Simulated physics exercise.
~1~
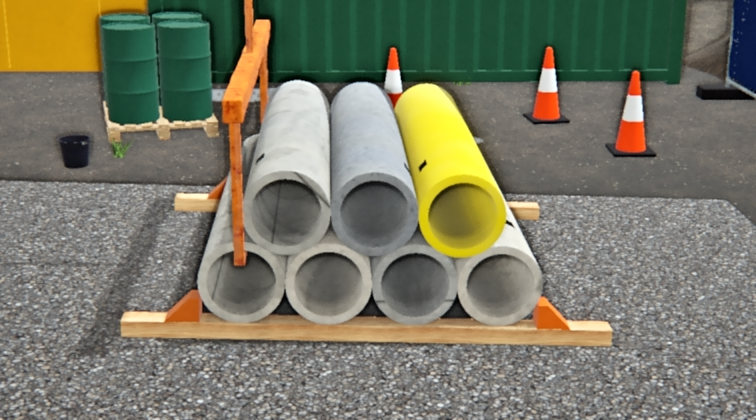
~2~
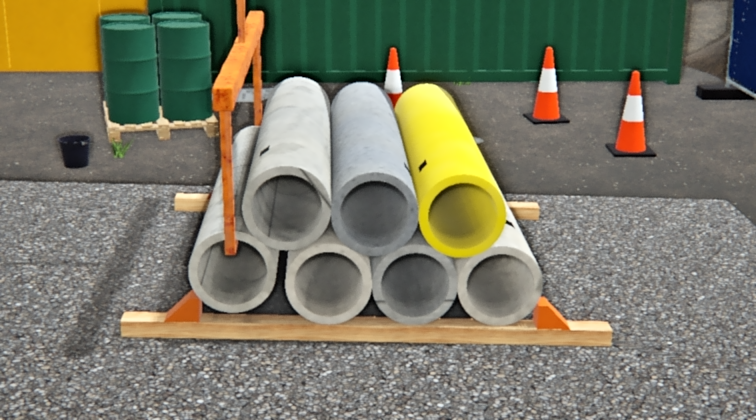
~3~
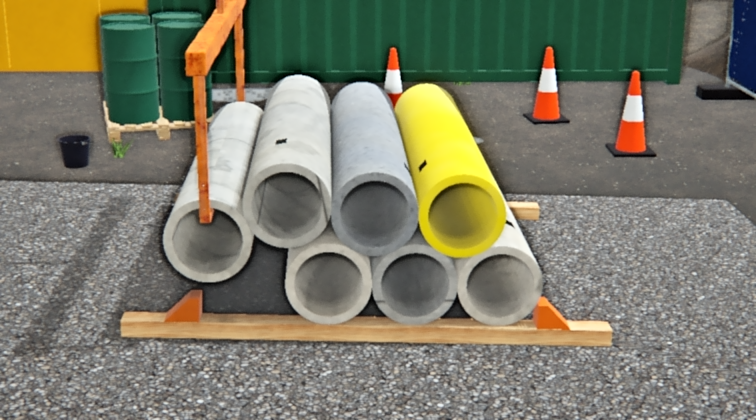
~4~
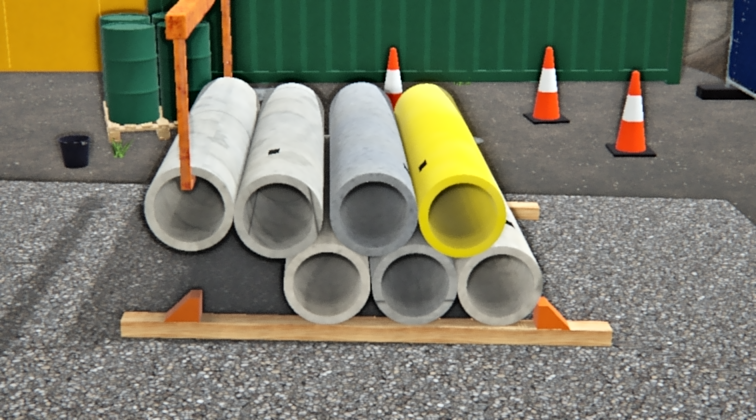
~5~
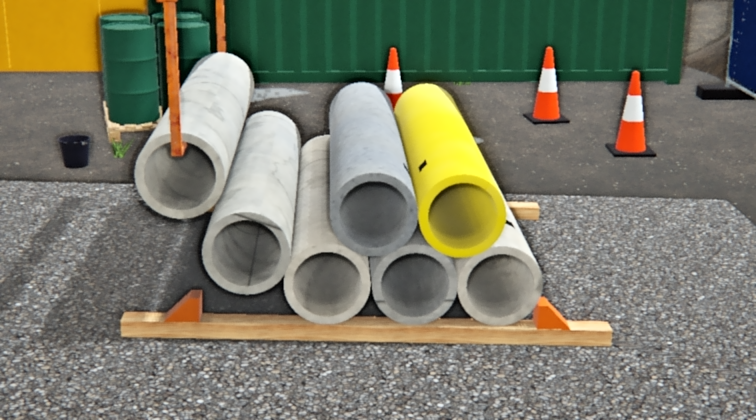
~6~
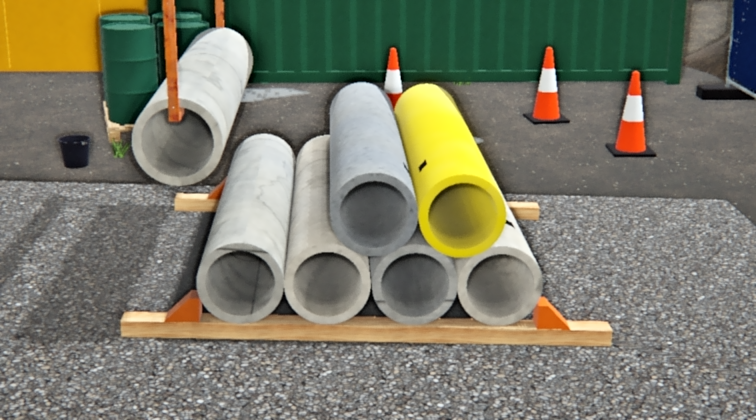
On a gravel pad, an orange beam lifts out one pipe and another drops into its place.
